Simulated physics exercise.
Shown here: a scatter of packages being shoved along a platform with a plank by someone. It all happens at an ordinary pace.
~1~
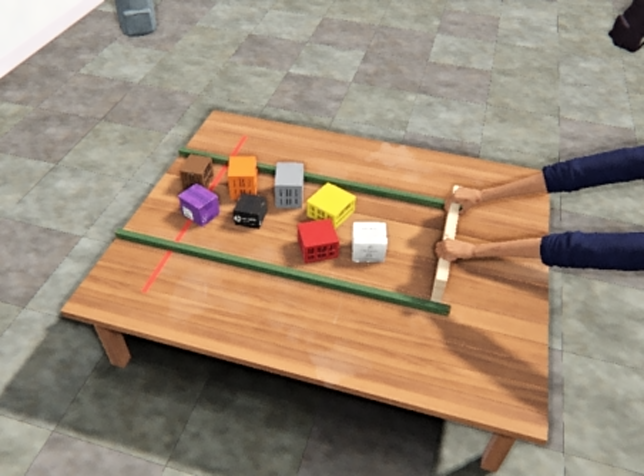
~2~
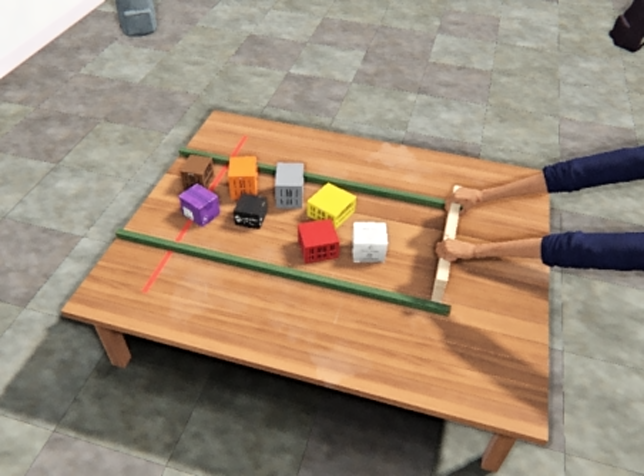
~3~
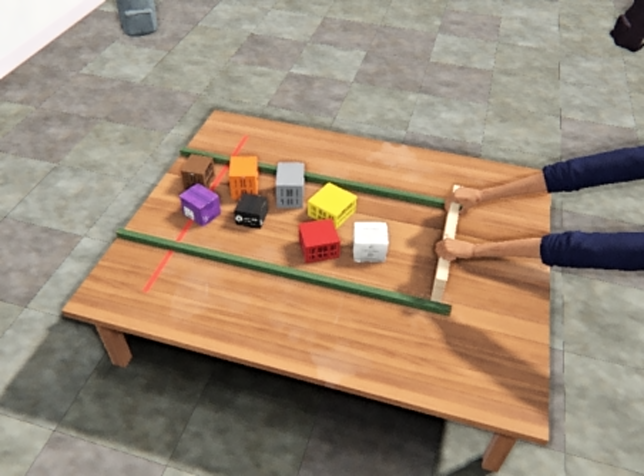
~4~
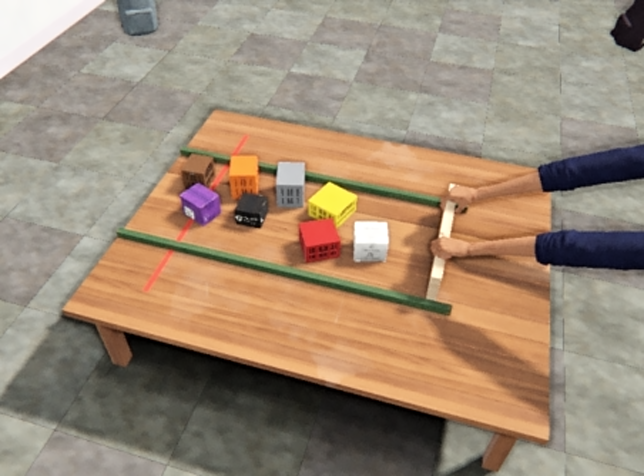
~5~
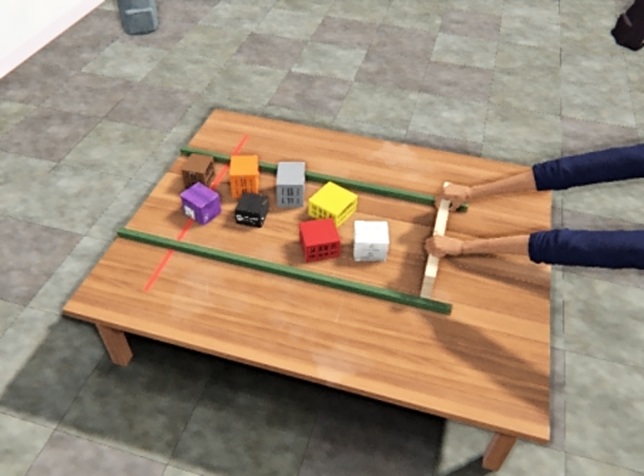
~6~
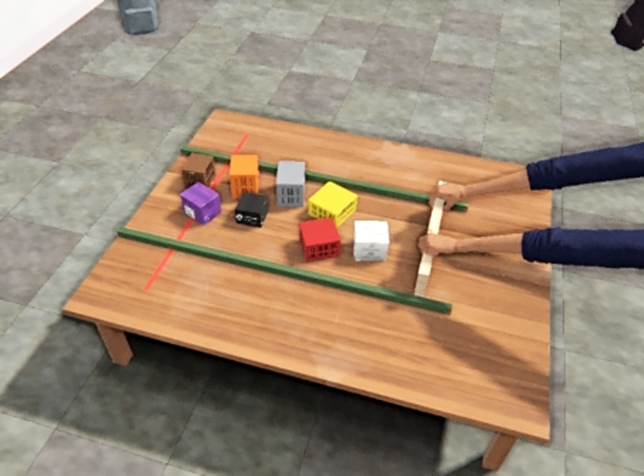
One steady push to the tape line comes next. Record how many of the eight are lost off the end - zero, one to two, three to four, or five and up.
Lost off the end: Three to four.
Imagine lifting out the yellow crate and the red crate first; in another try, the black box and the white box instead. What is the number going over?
The answer is 2 and then 2.
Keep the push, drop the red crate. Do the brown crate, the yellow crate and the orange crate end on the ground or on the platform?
First, the brown crate takes the fall; next, the yellow crate is safe; last, the orange crate takes the fall.
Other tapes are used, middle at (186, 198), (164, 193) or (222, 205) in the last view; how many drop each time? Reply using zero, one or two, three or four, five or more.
In the order of the places given: At least five; at least five; 1 or 2.
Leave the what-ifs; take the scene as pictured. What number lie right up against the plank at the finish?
All in all, 3.
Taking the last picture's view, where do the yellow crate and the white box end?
Final positions - yellow crate around (196, 179), white box around (184, 197).
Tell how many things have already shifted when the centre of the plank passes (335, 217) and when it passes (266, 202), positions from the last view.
First 3, then 8.
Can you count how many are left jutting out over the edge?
The total here is 2.
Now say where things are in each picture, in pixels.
The first frame shows brown crate (197, 174); purple box (199, 205); orange crate (243, 178); plank (447, 242); tape (202, 203).
The second frame shows purple box (200, 205); black box (251, 211).
The third frame shows orange crate (244, 178); plank (447, 242).
The fourth frame shows brown crate (199, 173); grey crate (291, 185).
The fifth frame shows purple box (201, 204); red crate (320, 240).
The sixth frame shows brown crate (199, 172); purple box (201, 204); orange crate (245, 177); plank (431, 237); tape (203, 201).
Soon after, none off yet; brown crate at rest near (199, 172); purple box at rest near (201, 204); orange crate at rest near (245, 177).
Then, none off yet; brown crate at rest near (199, 172); purple box at rest near (201, 204); orange crate moved a little near (239, 175).
Further on, none off yet; brown crate moved about its own width near (166, 165); purple box moved about its own width near (168, 202); orange crate moved well along near (189, 165).
By the end, the number that fall off is three or four; fallen, orange crate, purple box and brown crate.
